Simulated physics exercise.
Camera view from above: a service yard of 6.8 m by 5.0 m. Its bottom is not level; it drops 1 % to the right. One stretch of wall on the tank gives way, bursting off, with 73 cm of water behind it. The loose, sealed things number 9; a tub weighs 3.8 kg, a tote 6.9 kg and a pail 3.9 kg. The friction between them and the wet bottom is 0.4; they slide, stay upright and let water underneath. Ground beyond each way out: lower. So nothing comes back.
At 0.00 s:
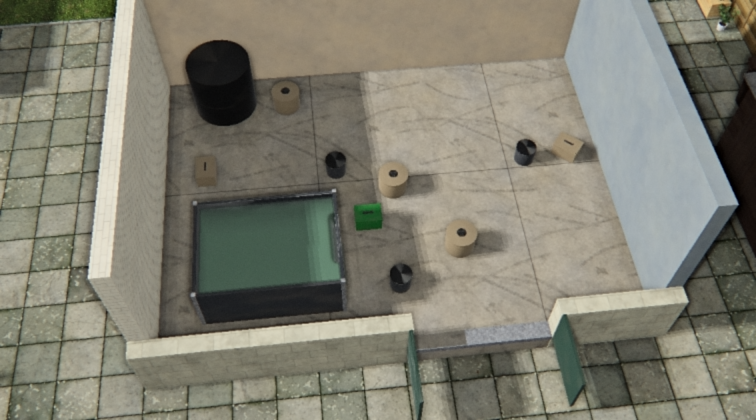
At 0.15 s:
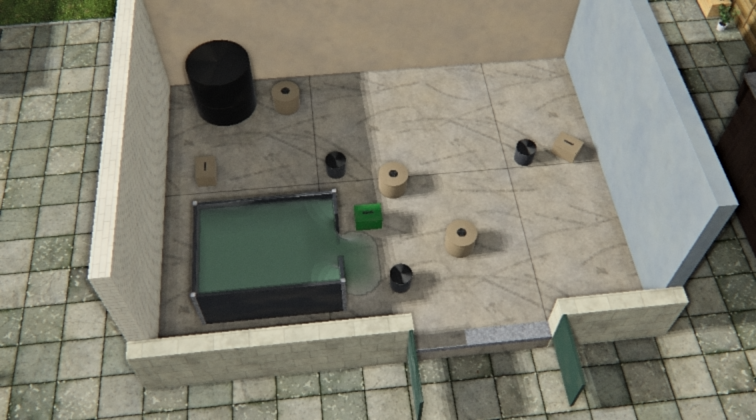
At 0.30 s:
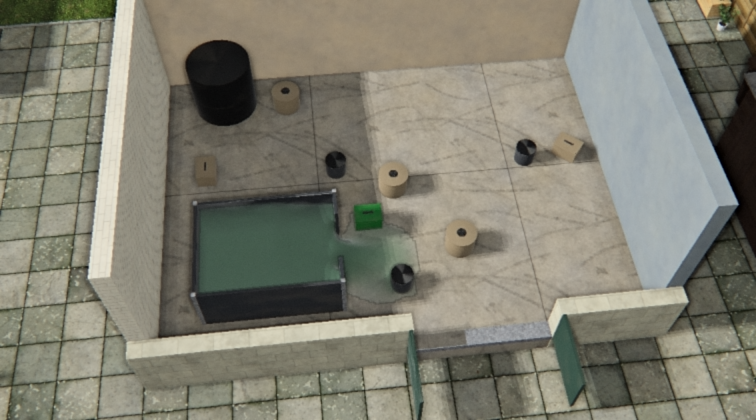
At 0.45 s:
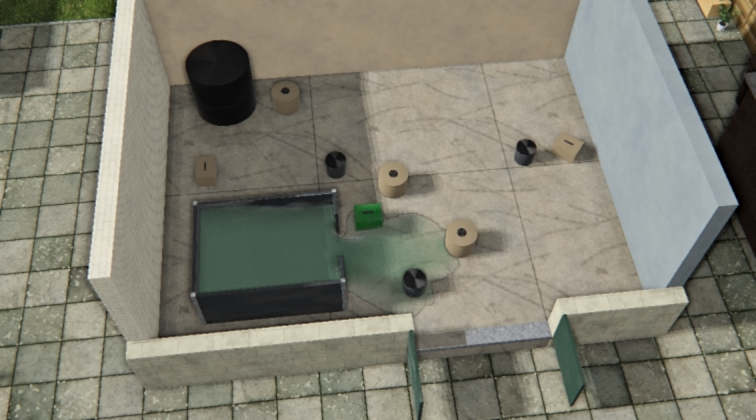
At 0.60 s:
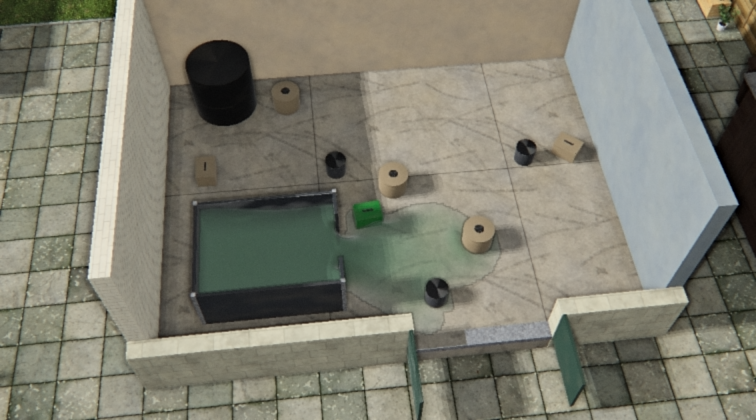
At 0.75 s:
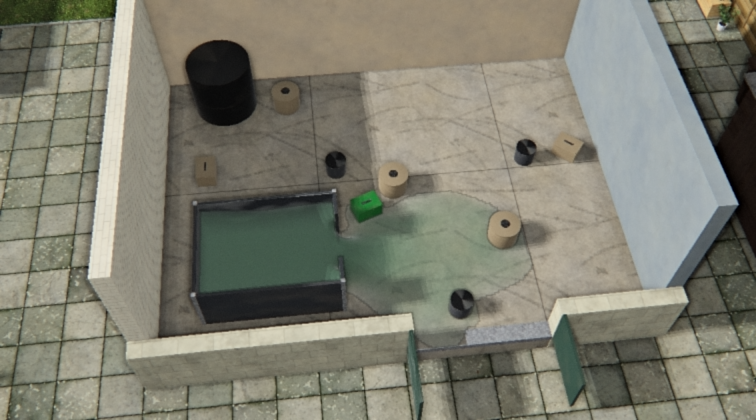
We see water burst from the right side of a dark tank in a walled yard and spread rightward across the floor, pushing a black pail and then a tan round object right, while a green tote shifts slightly.
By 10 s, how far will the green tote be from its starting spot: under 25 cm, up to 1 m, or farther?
Up to 1 m.
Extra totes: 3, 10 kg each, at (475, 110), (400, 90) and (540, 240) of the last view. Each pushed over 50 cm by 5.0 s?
One by one: Below the mark, below the mark, beyond the mark.
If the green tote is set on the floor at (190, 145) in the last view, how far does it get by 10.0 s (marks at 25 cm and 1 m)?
In the end it keeps its place.
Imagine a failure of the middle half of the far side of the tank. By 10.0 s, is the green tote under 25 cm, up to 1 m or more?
Well, the green tote keeps its spot.
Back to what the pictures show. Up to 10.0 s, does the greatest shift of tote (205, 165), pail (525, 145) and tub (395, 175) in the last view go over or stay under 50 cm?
In sequence - stayed below the line; crossed the line; crossed the line.
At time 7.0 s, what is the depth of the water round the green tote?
Close to 1 centimetres.
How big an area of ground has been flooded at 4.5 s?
Flooded: Near 21 m2.
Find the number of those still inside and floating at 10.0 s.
At that instant the tally stands at 3.
After 2.0 s the green tote is near (363, 183), 0.6 m from its start, aground; 1 of 9 are out; 1 afloat.
After 4.5 s the green tote is near (363, 183), 0.6 m from its start, aground; 1 of 9 are out; 3 afloat.
After 7.0 s the green tote is near (363, 183), 0.6 m from its start, aground; 1 of 9 are out; 2 afloat.
After 10.0 s the green tote is near (362, 183), 0.5 m from its start, aground; 1 of 9 are out; 3 afloat.
